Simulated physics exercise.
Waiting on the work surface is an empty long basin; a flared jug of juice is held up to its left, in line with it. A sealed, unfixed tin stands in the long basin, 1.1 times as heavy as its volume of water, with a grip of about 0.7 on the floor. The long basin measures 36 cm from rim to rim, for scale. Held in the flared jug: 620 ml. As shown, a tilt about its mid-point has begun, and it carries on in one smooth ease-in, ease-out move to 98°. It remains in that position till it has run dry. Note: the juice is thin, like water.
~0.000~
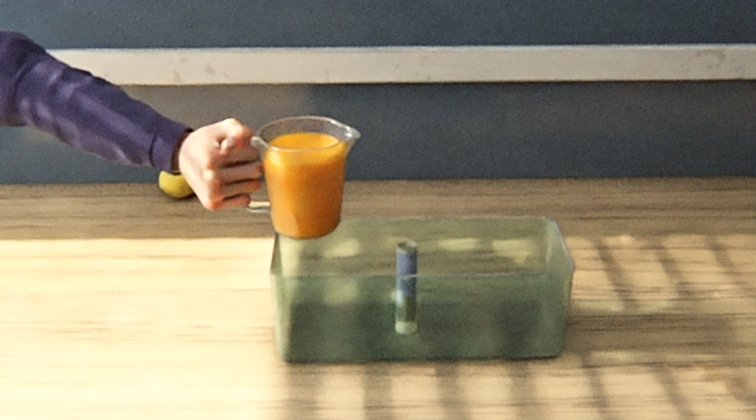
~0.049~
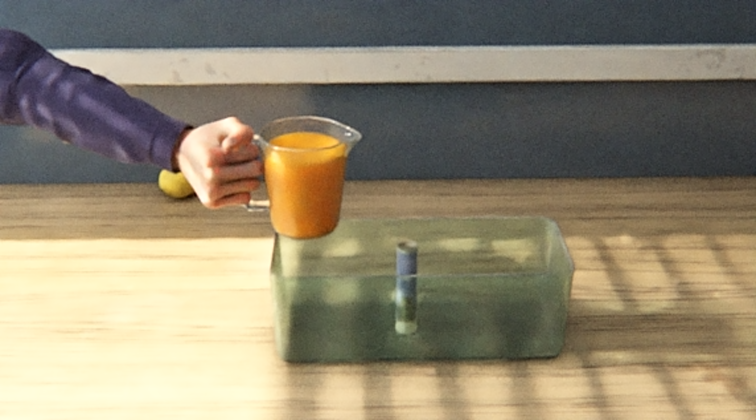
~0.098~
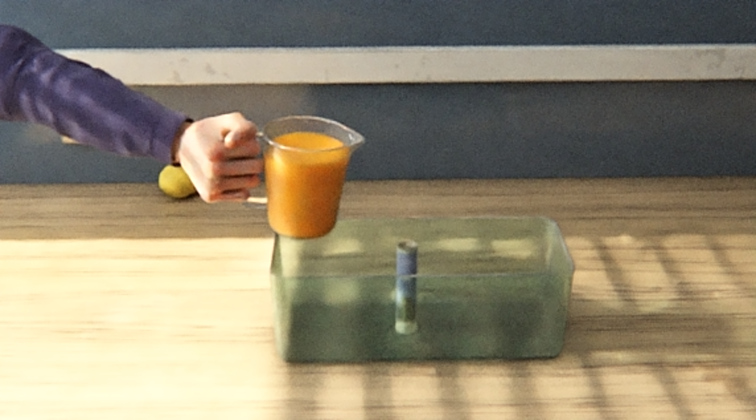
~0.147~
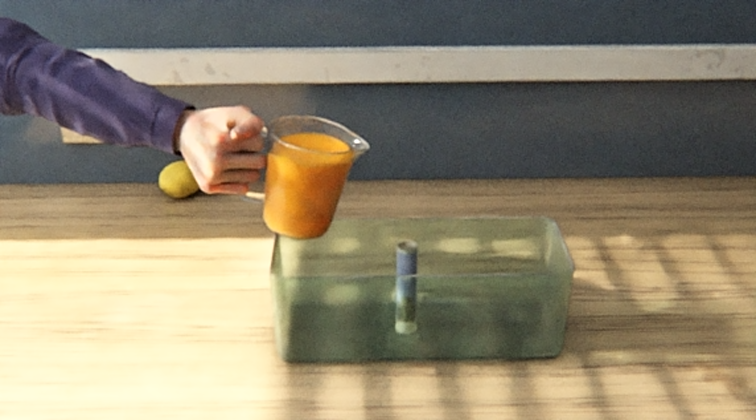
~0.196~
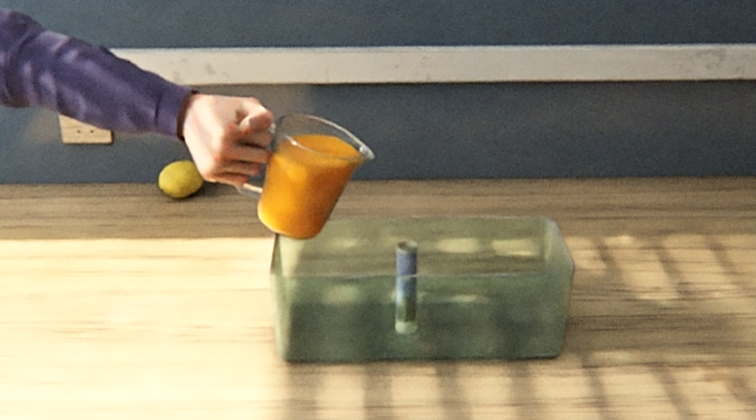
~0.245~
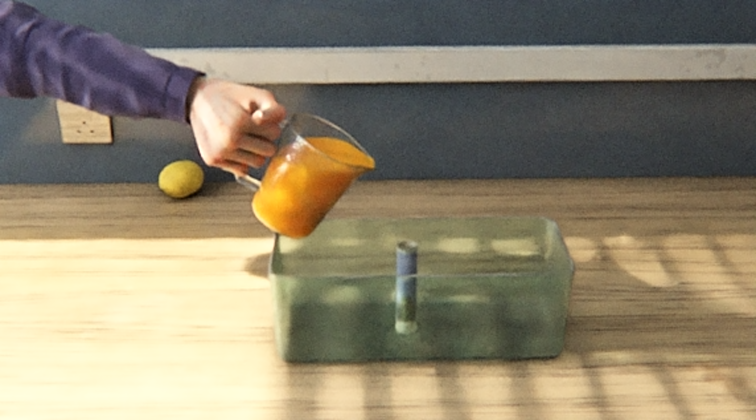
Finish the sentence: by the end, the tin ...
By the end, the tin has toppled.
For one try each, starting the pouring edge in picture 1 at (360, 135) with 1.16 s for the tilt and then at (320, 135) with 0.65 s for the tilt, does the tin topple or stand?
Run one: It tumbles. Run two: It tumbles.
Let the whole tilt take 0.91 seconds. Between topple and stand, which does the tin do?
Outcome - the tin comes down.
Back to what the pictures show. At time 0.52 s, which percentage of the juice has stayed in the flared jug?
About 60 percent.
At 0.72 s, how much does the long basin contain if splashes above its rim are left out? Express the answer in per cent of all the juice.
Some 72 per cent.
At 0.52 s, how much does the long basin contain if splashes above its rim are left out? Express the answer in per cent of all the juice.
Around 24 percent.
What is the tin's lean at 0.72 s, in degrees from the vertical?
The tilt comes to near 20°.
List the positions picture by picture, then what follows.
It leans 0°; its right rim is at (360, 134); the juice meets the walls at (263, 146) and (347, 145); the long basin's rim runs from (274, 249) to (564, 245); the tin's top is at (407, 250), in the first picture.
It leans 1°; its right rim is at (361, 136); the juice meets the walls at (264, 145) and (346, 146), in the second picture.
It leans 5°; its right rim is at (365, 139); the juice meets the walls at (266, 145) and (349, 148), in the third picture.
It leans 12°; its right rim is at (369, 146); the juice meets the walls at (271, 145) and (354, 150), in the fourth picture.
It leans 20°; its right rim is at (374, 155); the juice meets the walls at (273, 149) and (361, 151), in the fifth picture.
It leans 31°; its right rim is at (377, 167); the juice meets the walls at (270, 160) and (373, 157), in the sixth picture.
After 0.52 s the tilt is 88° and 60 per cent is still to pour; the tin stands where it began.
After 0.72 s the tilt is 98° and 19 per cent is still to pour; the tin leans 19°.
After 0.92 s the tilt is 98° and 4 per cent is still to pour; the tin lies on its side.
After 1.15 s the tilt is 98° and 0 per cent is still to pour; the tin lies on its side.
In the end the tin lies on its side.
